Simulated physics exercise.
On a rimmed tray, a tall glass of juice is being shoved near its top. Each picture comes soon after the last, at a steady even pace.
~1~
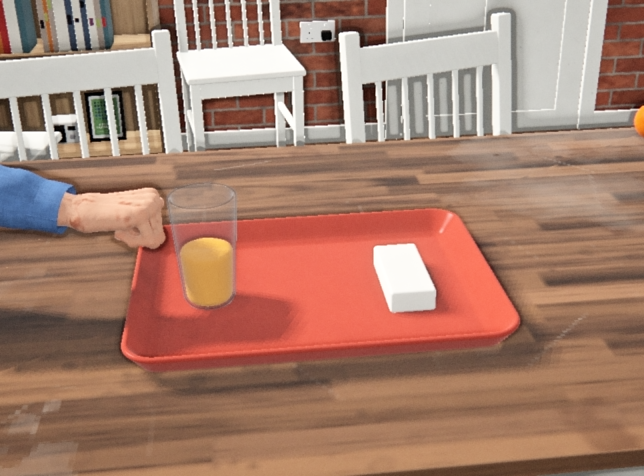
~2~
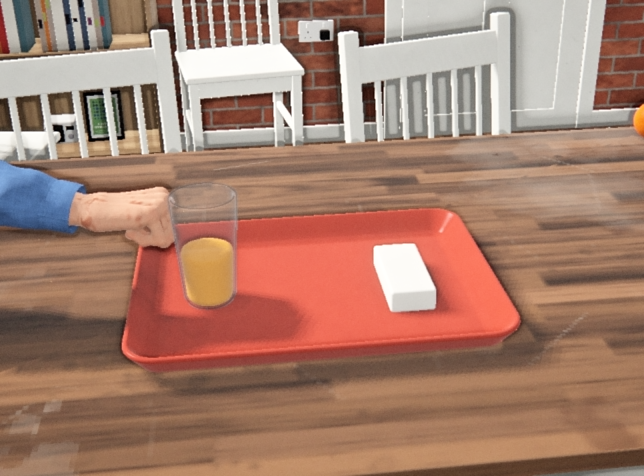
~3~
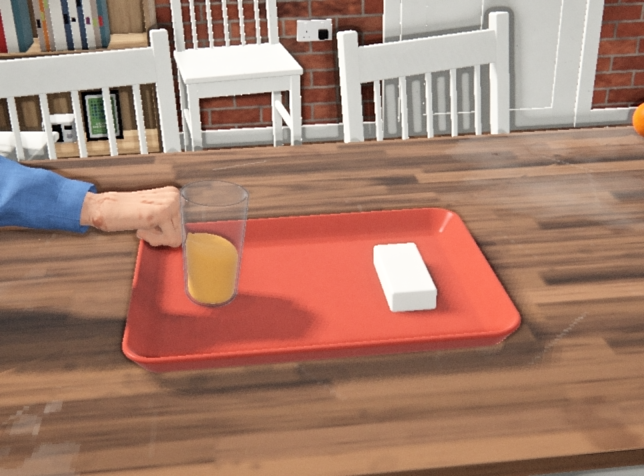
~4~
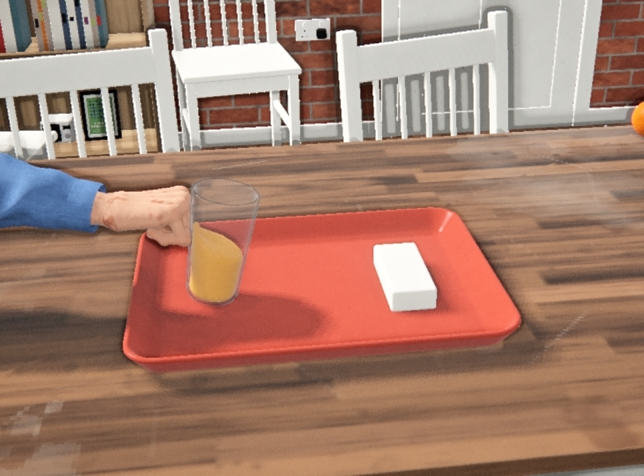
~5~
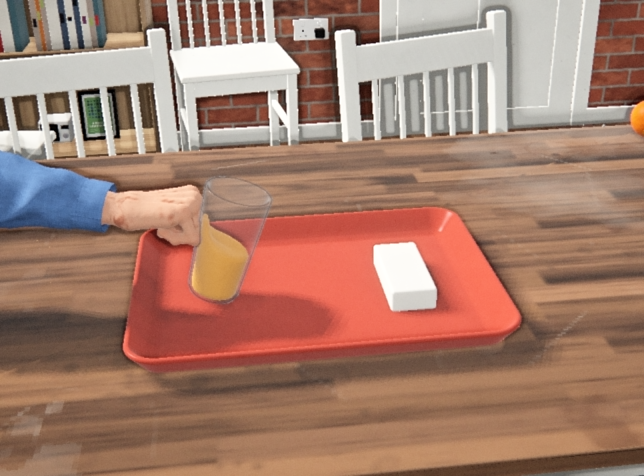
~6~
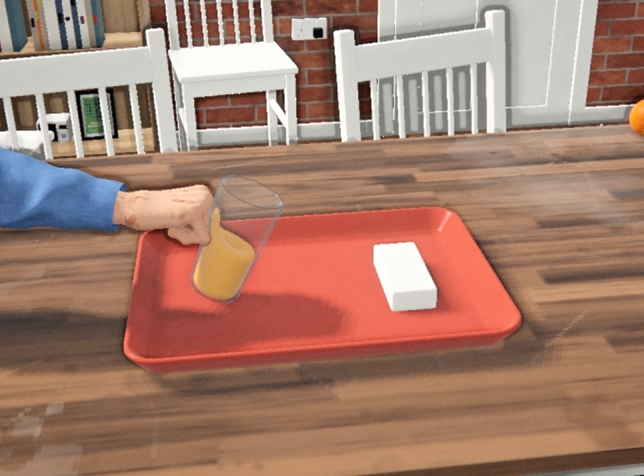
A glass of orange juice on a red tray leaned further and further to the right as a hand in a blue sleeve pushed near its top from the left, while a white block stayed still.
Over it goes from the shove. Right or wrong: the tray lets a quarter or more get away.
Wrong.
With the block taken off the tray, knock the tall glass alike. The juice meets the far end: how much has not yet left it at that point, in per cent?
Tall glass content at that instant: ~ 60 per cent.
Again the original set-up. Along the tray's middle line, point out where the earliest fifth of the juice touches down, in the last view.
Landing point, centre line: Approx. (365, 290).
A moment on, the tall glass is falling and 100 per cent is in the glass, 0 on the tray and 0 above or beyond its rim.
Next, the tall glass lies on its side and 80 per cent is in the glass, 18 on the tray and 2 above or beyond its rim.
Then the tall glass lies on its side and 39 per cent is in the glass, 52 on the tray and 9 above or beyond its rim.
Later the tall glass lies on its side and 21 per cent is in the glass, 77 on the tray and 2 above or beyond its rim.
Finally, 98 per cent is held by tray and glass, 2 is off the tray.
